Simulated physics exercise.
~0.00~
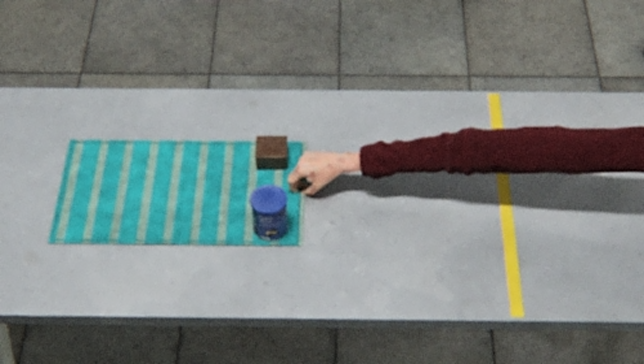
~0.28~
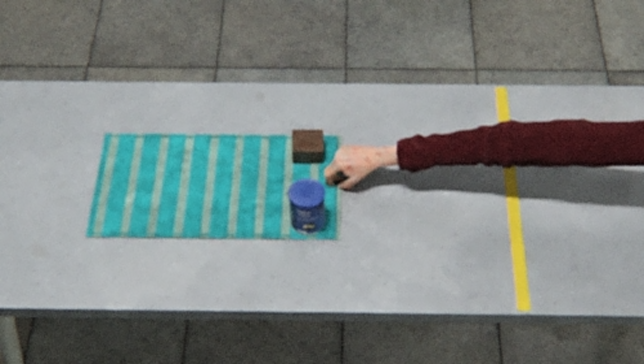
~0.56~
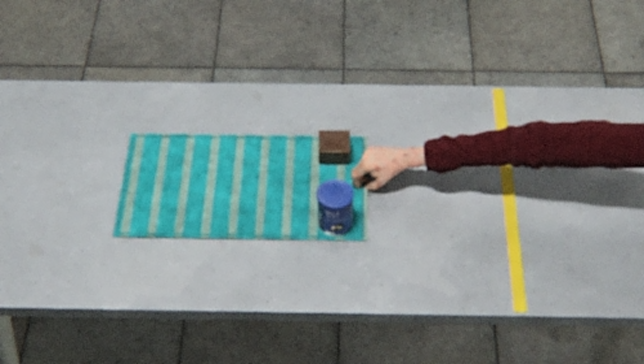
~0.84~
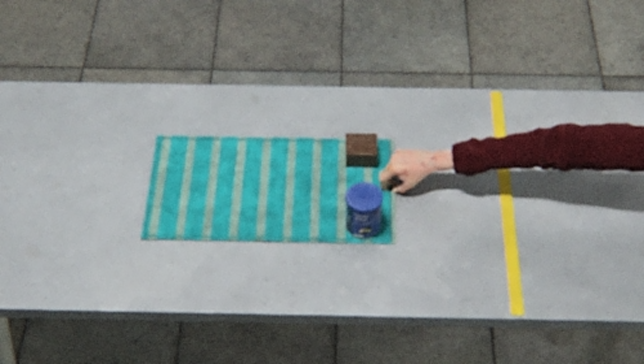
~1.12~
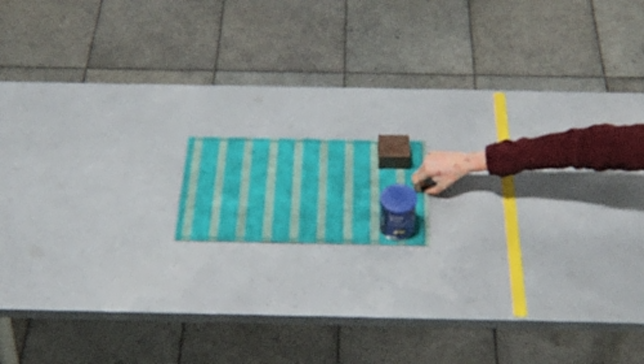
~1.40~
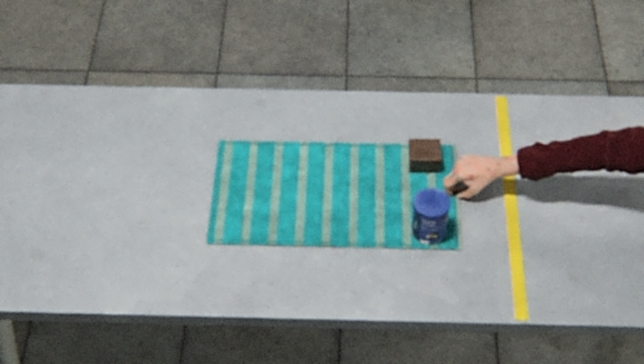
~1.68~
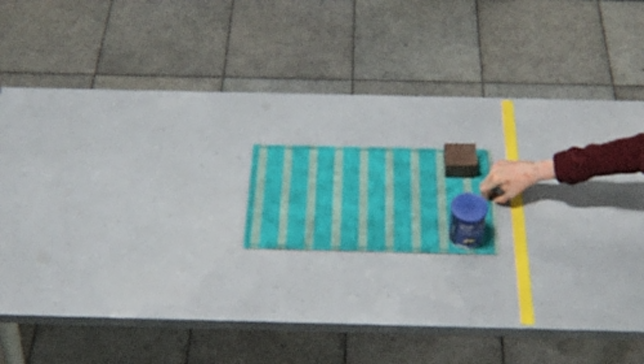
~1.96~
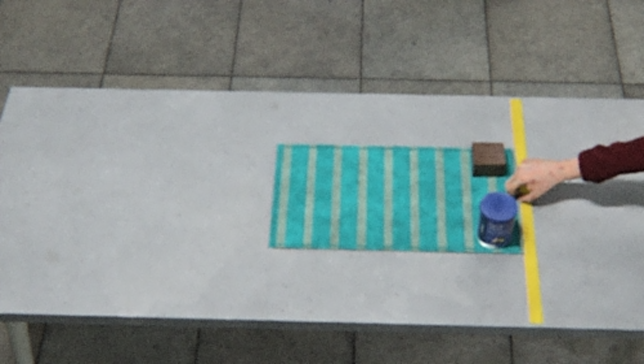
A hand in a dark red sleeve drew a striped turquoise cloth steadily to the right along a grey table, carrying a blue tin and a brown block, until its edge reached the yellow tape, with the tin still upright and both items aboard.
